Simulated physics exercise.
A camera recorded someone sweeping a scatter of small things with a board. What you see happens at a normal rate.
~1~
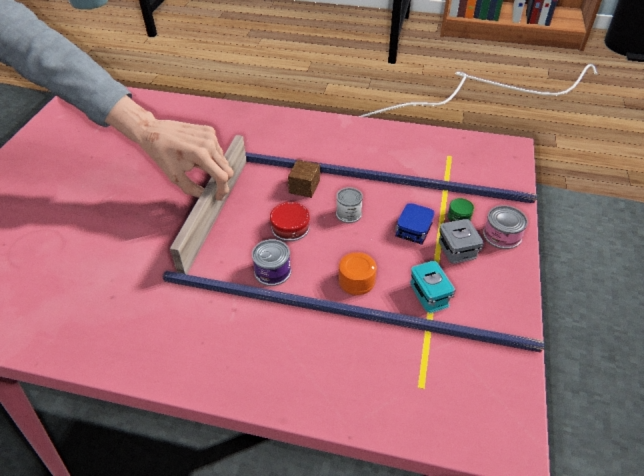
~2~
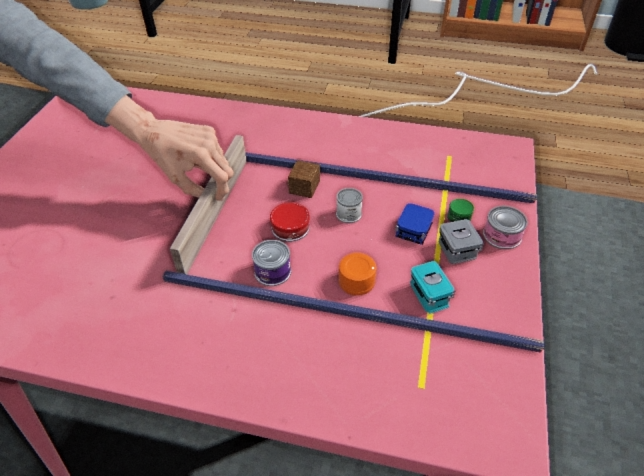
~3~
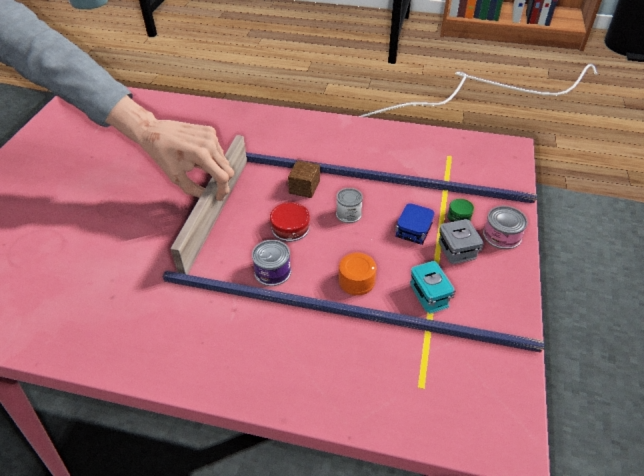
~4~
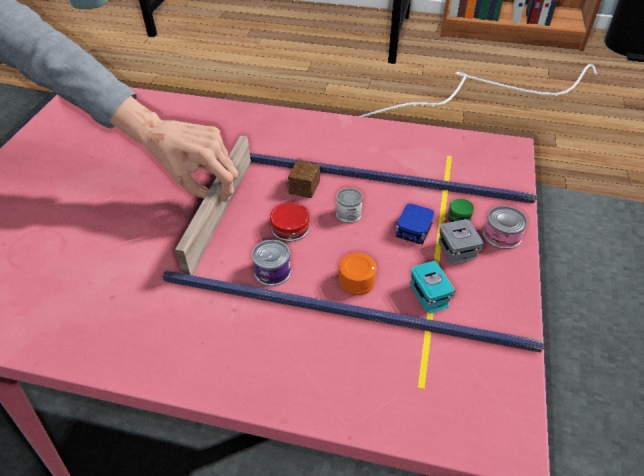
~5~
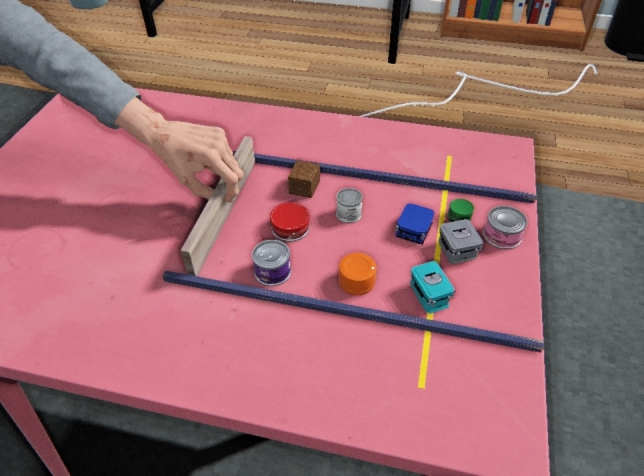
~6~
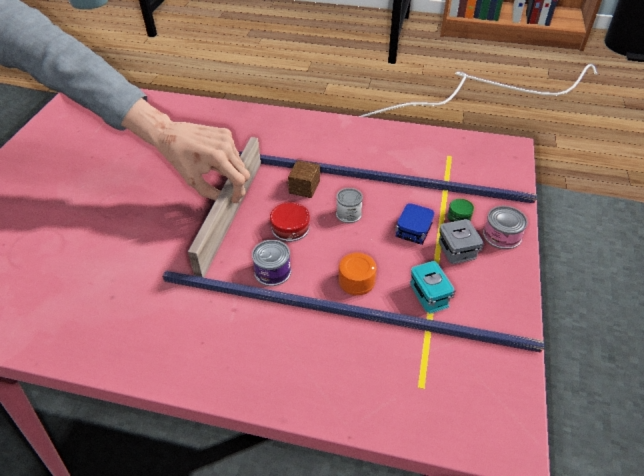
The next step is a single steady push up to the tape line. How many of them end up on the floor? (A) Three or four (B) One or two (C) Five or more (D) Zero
Option D: Zero.
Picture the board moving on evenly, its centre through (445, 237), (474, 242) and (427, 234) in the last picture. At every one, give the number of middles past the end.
The numbers past the end are 0, 1 and 0.
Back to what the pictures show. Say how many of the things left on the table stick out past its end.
Expected count: 0.
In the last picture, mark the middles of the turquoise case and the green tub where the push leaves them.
The turquoise case finishes at (491, 300); the green tub finishes at (509, 207).
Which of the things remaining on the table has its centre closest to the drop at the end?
Foremost: The pink tin.
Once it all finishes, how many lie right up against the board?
4 touch it.
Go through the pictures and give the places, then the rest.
In the first frame, pink tin (505, 227); grey case (459, 242); green tub (461, 212); board (213, 200); tape (438, 250).
In the second frame, grey case (459, 242); board (213, 200).
In the third frame, green tub (461, 212); white pot (349, 206).
In the fourth frame, pink tin (505, 227); purple pot (272, 263).
In the fifth frame, grey case (459, 242); orange lid (357, 274).
In the sixth frame, pink tin (505, 227); grey case (459, 242); green tub (461, 212); board (229, 202); tape (438, 250).
Early on, none off yet; pink tin at rest near (505, 227); grey case at rest near (459, 242); green tub at rest near (461, 212).
Finally, the number that fall off is zero.
